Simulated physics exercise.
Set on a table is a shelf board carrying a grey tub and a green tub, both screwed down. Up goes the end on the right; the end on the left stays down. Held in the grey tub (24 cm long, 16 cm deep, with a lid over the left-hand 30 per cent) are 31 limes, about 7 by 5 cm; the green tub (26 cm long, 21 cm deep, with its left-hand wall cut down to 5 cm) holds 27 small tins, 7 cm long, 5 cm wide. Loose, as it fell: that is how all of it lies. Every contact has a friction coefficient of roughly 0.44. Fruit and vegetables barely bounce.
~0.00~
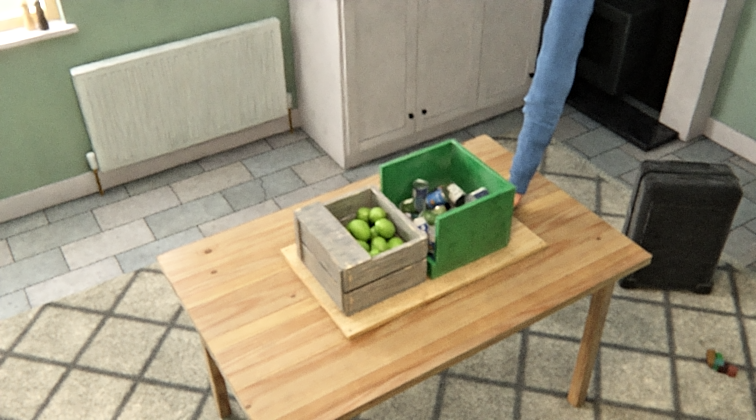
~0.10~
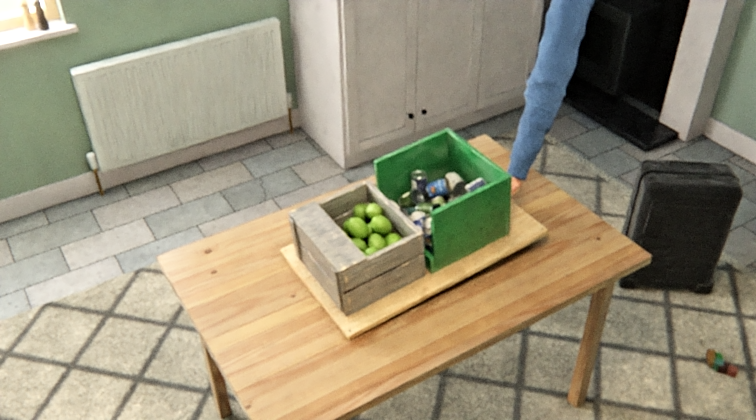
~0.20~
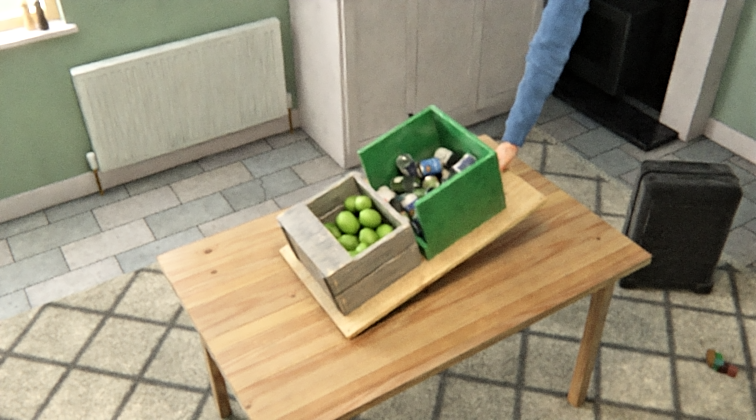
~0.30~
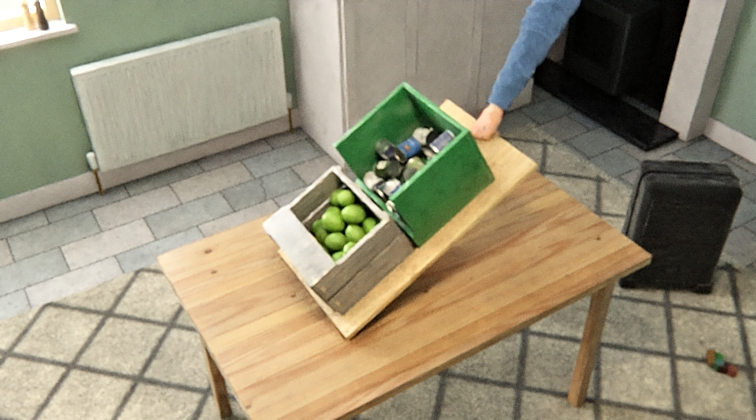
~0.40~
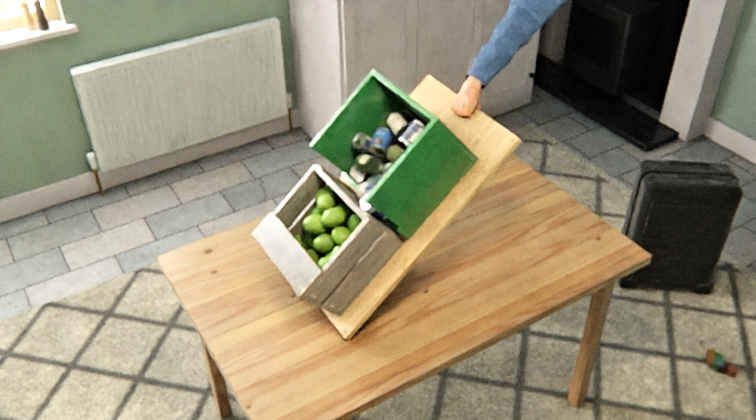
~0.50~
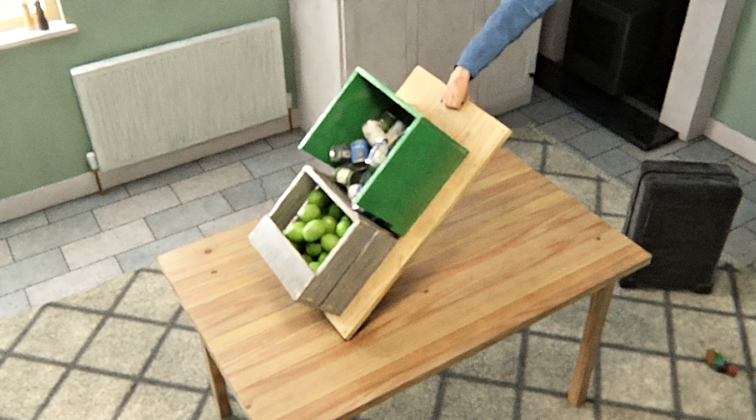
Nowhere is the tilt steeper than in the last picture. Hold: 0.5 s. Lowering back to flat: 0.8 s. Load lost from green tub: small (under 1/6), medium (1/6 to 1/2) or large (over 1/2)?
Small.
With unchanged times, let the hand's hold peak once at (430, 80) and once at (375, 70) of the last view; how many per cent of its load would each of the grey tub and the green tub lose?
Grey tub: 0 %, then 10 %; green tub: 30 %, then 70 %.
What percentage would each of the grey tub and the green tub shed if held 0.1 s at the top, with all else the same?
That would cost grey tub 0 per cent of its load and green tub 0 per cent.
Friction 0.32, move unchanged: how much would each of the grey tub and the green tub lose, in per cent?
Grey tub 0, green tub 0 per cent.
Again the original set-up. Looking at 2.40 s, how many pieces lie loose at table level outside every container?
Around 0 in all.
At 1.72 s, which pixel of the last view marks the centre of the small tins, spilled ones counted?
They're centred near (426, 234).
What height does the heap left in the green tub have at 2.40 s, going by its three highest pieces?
Height: About 13 cm.
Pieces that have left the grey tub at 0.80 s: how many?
Count for the grey tub: Roughly 0.
After 0.80 s, tilt 44°; the grey tub has all 31 and the green tub is down by 1 of 27.
After 1.18 s, tilt 38°; the grey tub has all 31 and the green tub is down by 1 of 27.
After 1.72 s, tilt 1°; the grey tub has all 31 and the green tub is down by 1 of 27.
Final count (at 2.40 s), the grey tub has all 31 and the green tub is down by 1 of 27. Asked share, 1 of 27, 4 per cent.
